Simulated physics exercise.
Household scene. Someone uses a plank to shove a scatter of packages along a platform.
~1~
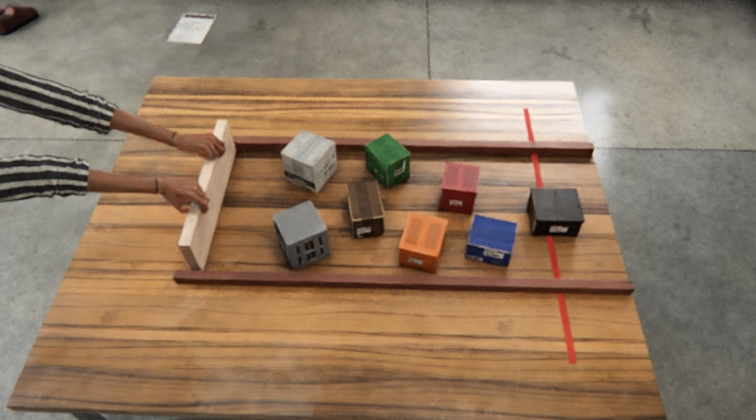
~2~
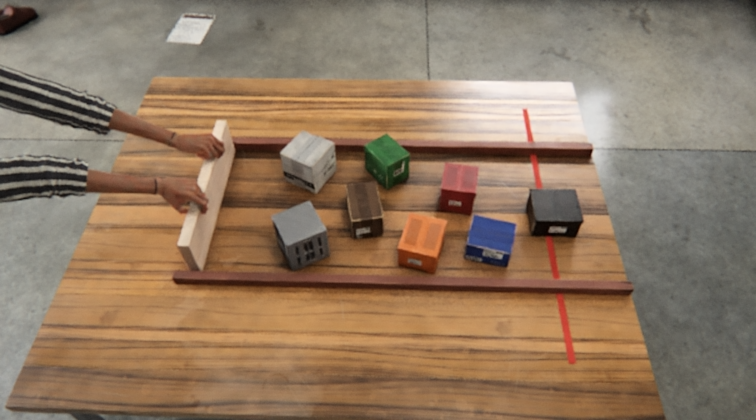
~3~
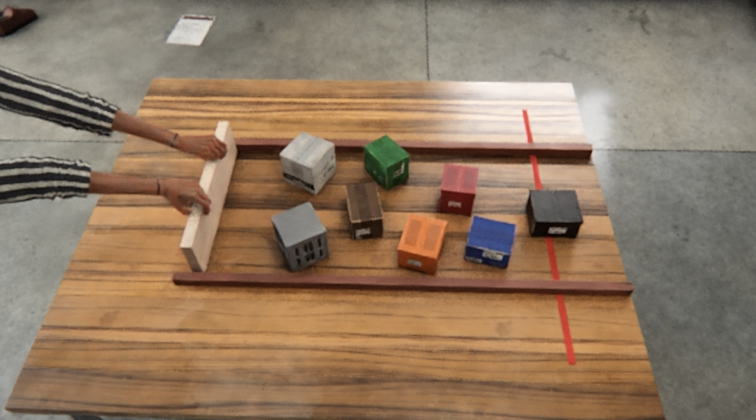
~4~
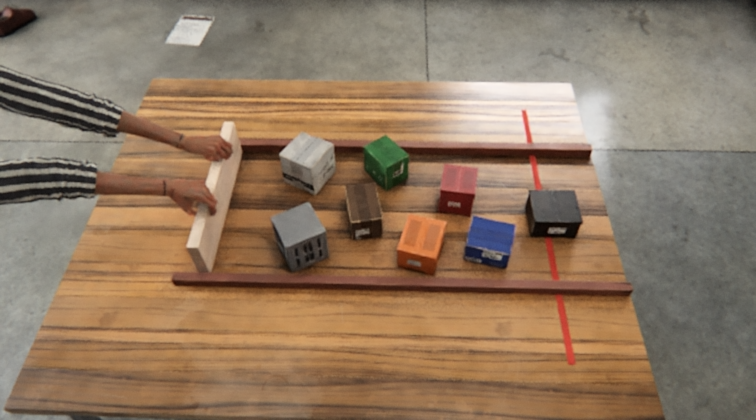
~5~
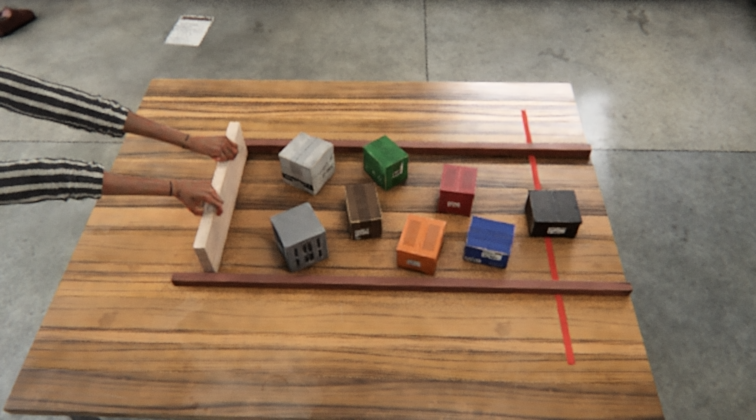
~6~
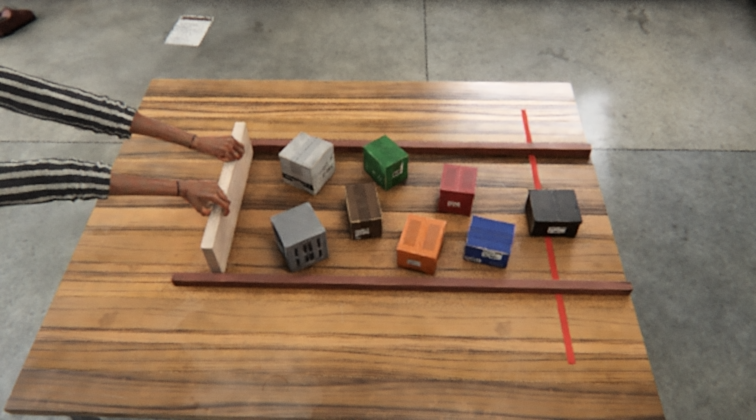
Hands in striped sleeves slowly sliding a wooden plank slightly right across a table toward eight scattered boxes, which stay still.
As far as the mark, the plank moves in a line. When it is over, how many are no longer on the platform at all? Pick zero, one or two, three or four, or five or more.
The answer is one or two.
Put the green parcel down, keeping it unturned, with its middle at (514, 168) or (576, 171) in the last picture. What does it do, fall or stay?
Observed in order: Try one, it keeps its spot; try two, it keeps its spot.
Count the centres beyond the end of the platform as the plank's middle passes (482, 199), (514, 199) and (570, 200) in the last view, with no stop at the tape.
Past the end: 0, 1 and 5.
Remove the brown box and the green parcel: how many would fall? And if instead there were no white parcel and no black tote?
The answer is 1 and then 1.
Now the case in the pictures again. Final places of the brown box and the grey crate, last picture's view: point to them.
(564, 219) and (578, 252), roughly.
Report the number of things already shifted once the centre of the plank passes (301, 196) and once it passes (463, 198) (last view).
At the first place 2, at the second 8.
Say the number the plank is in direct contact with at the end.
The count in contact is 3.
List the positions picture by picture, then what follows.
In the first frame, black tote (554, 212); blue parcel (491, 241); red tote (459, 189); plank (211, 192); tape (545, 214).
In the second frame, blue parcel (490, 241); grey crate (301, 236).
In the third frame, red tote (458, 190); brown box (364, 211).
In the fourth frame, black tote (553, 214); orange tote (422, 245).
In the fifth frame, blue parcel (489, 242); plank (224, 195).
In the sixth frame, black tote (552, 213); blue parcel (489, 242); red tote (457, 190); plank (230, 195); tape (543, 214).
Early on, none off yet; black tote at rest near (552, 213); blue parcel at rest near (489, 242); red tote at rest near (457, 190).
A while later, none off yet; black tote at rest near (552, 213); blue parcel travelled a little near (509, 240); red tote travelled about its own width near (479, 195).
Further along, none off yet; black tote travelled about its own width near (583, 210); blue parcel travelled well along near (594, 251); red tote travelled well along near (534, 193).
Finally, the number that fall off is one or two; lost, blue parcel and black tote.
